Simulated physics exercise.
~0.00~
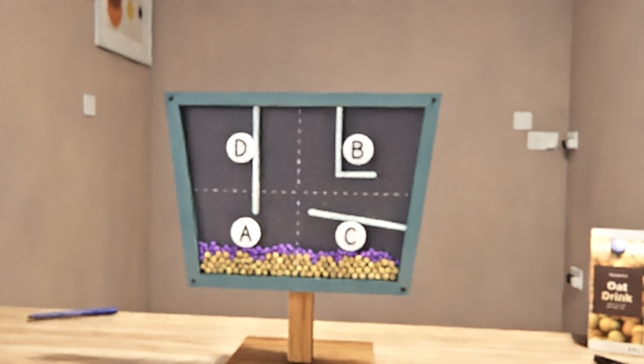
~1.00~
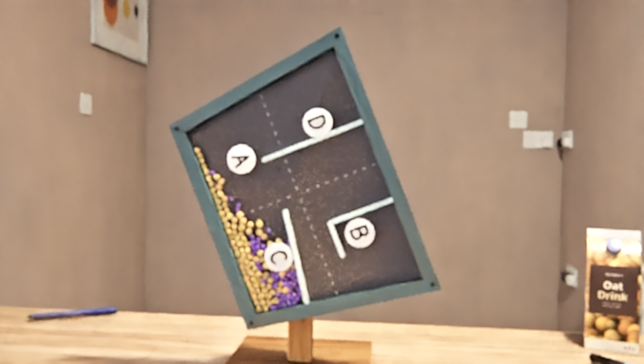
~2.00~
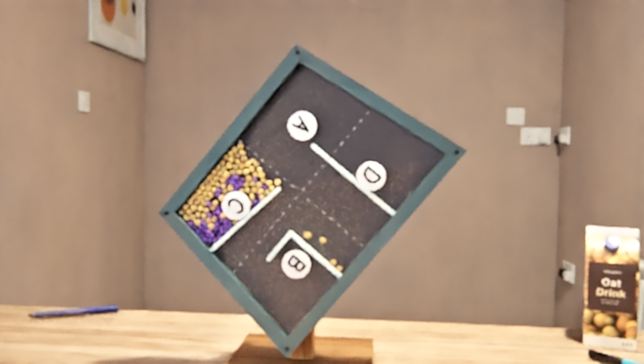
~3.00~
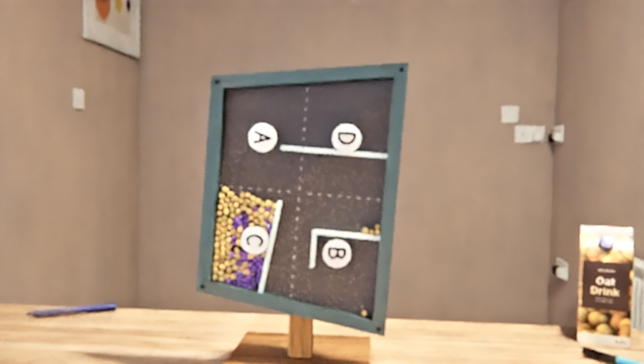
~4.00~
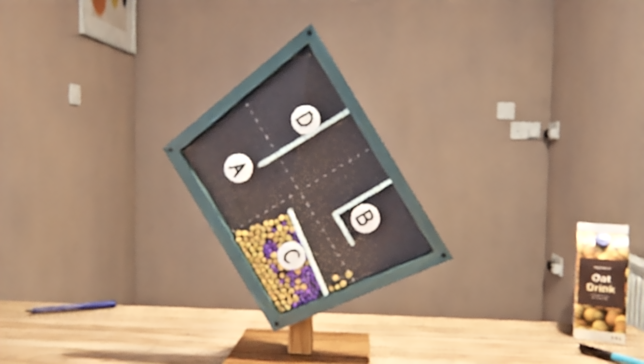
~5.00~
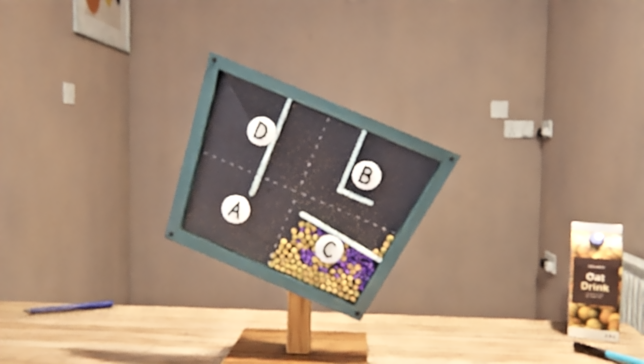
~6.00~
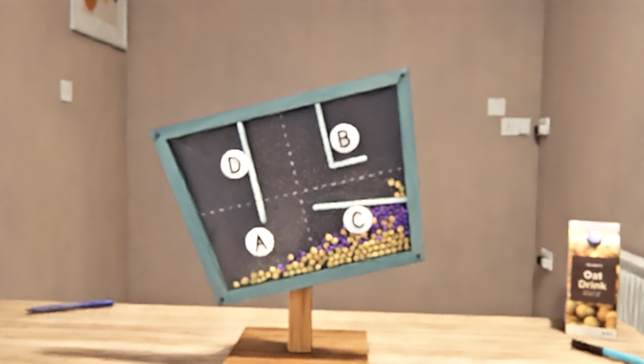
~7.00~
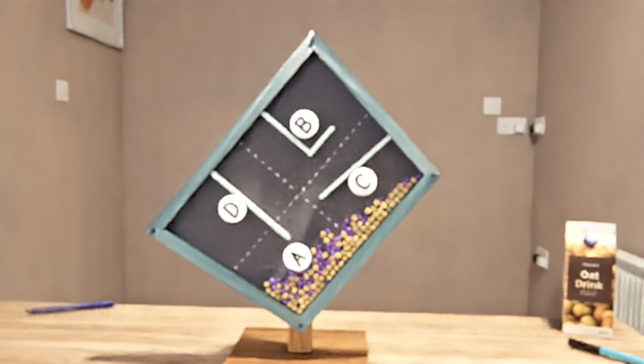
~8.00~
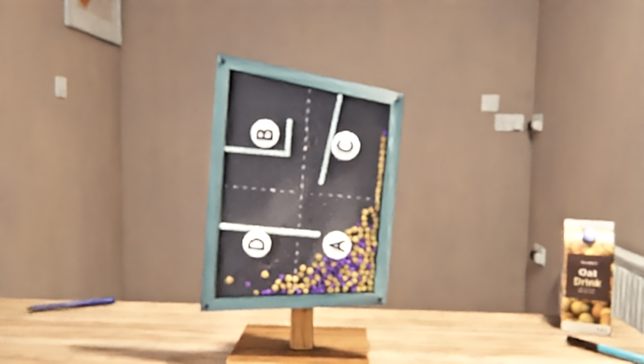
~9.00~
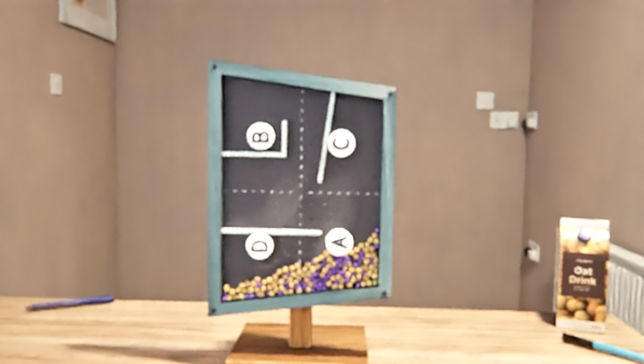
On a wooden tabletop, a framed puzzle box turning clockwise, then swinging back anticlockwise, its gold and purple beads settling beneath A and D.
